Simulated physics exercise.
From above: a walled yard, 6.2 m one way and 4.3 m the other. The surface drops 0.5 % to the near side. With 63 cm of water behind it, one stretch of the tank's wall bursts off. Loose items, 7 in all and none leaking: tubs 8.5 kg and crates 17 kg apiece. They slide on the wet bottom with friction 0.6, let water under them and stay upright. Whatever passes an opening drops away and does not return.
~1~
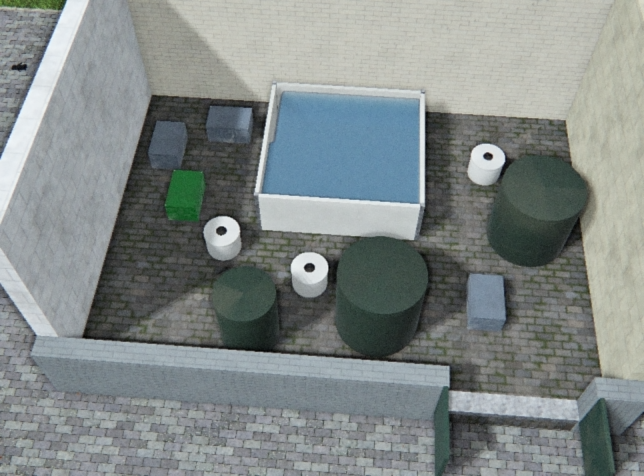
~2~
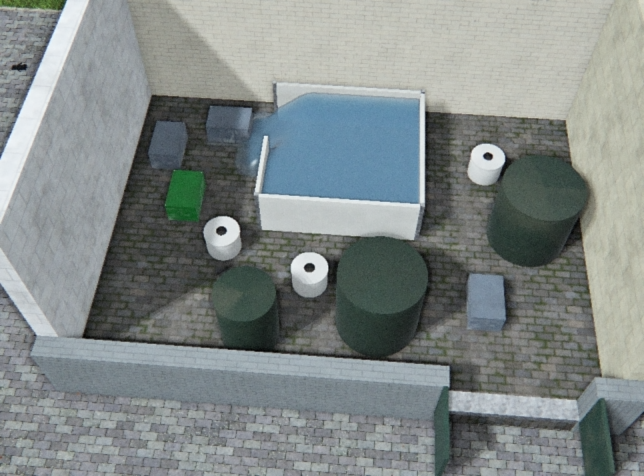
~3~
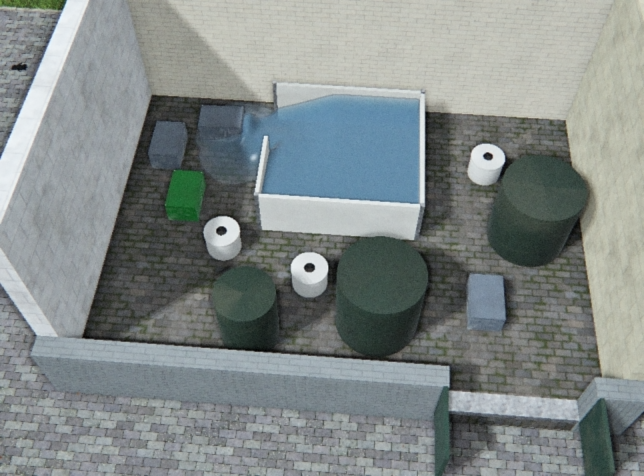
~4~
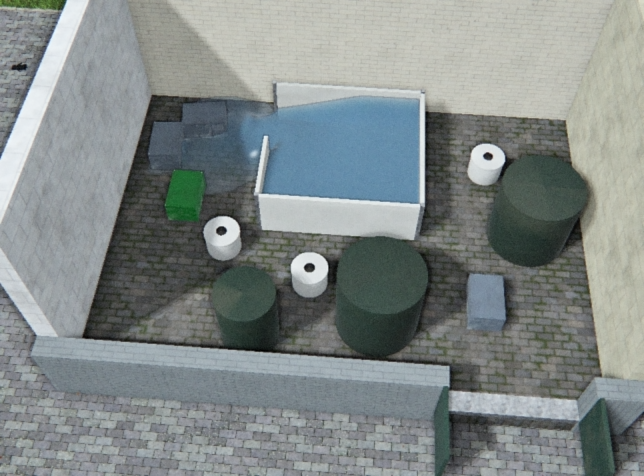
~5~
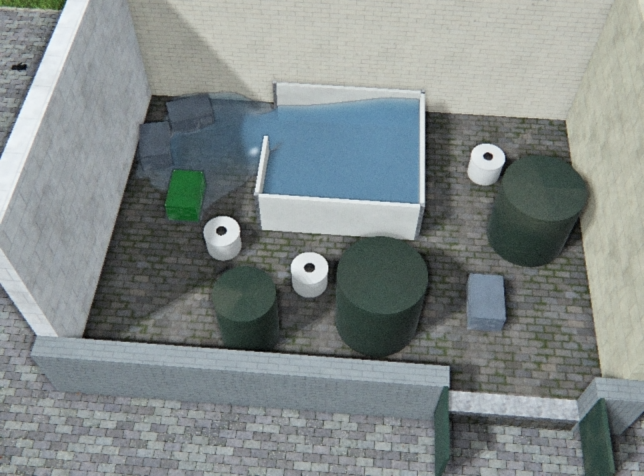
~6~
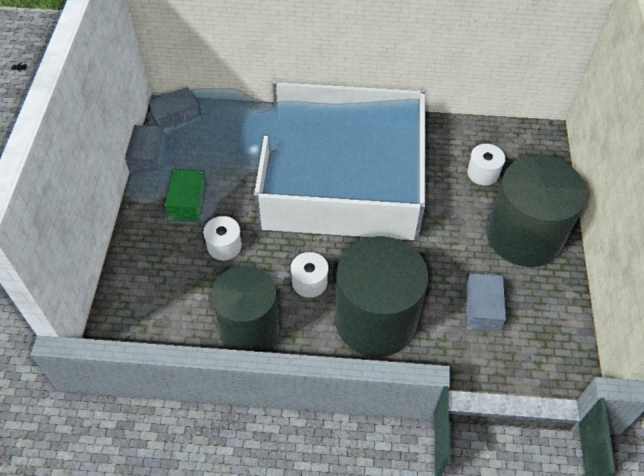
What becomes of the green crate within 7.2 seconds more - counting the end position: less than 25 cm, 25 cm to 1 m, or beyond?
Green crate travels far.
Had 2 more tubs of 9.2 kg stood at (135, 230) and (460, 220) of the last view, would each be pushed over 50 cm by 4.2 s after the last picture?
In turn: More, short of it.
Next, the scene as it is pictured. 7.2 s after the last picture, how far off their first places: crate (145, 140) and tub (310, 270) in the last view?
In turn: 300 cm, 300 cm.
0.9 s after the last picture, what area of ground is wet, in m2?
Some 9.0 m2.
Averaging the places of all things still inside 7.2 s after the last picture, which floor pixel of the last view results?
At about (433, 283).
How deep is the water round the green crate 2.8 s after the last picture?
Roughly 5 cm.
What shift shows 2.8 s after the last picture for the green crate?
Roughly 100 cm by then.
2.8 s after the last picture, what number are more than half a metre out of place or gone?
I count 4.
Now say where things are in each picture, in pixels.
The green crate at (184, 188) rests on the ground; water covers 3.8 m2; 0 of 7 have shifted, in the first picture.
The green crate at (184, 188), on the bottom; water covers 4.3 m2; 0 of 7 have shifted, in the second picture.
The green crate at (184, 188) rests on the ground; 5.0 m2 under water; 1 of 7 have shifted, in the third picture.
The green crate at (184, 188) rests on the ground; 5.7 m2 under water; 1 of 7 have shifted, in the fourth picture.
The green crate at (184, 188) rests on the ground; 6.2 m2 under water; 2 of 7 have shifted, in the fifth picture.
The green crate at (184, 188), on the bottom; water covers 7.0 m2; 2 of 7 have shifted, in the sixth picture.
Then, 0.9 s after the last picture the green crate is near (184, 188), 0.0 m from its start, aground; 0 of 7 are out; 2 afloat.
Then, 2.8 s after the last picture the green crate is near (247, 228), 1.1 m from its start, aground; 0 of 7 are out; 2 afloat.
Then, 4.8 s after the last picture the green crate is near (268, 226), 1.3 m from its start, afloat; 0 of 7 are out; 5 afloat.
Then, 7.2 s after the last picture the green crate is near (429, 262), 3.3 m from its start, aground; 0 of 7 are out; 5 afloat.
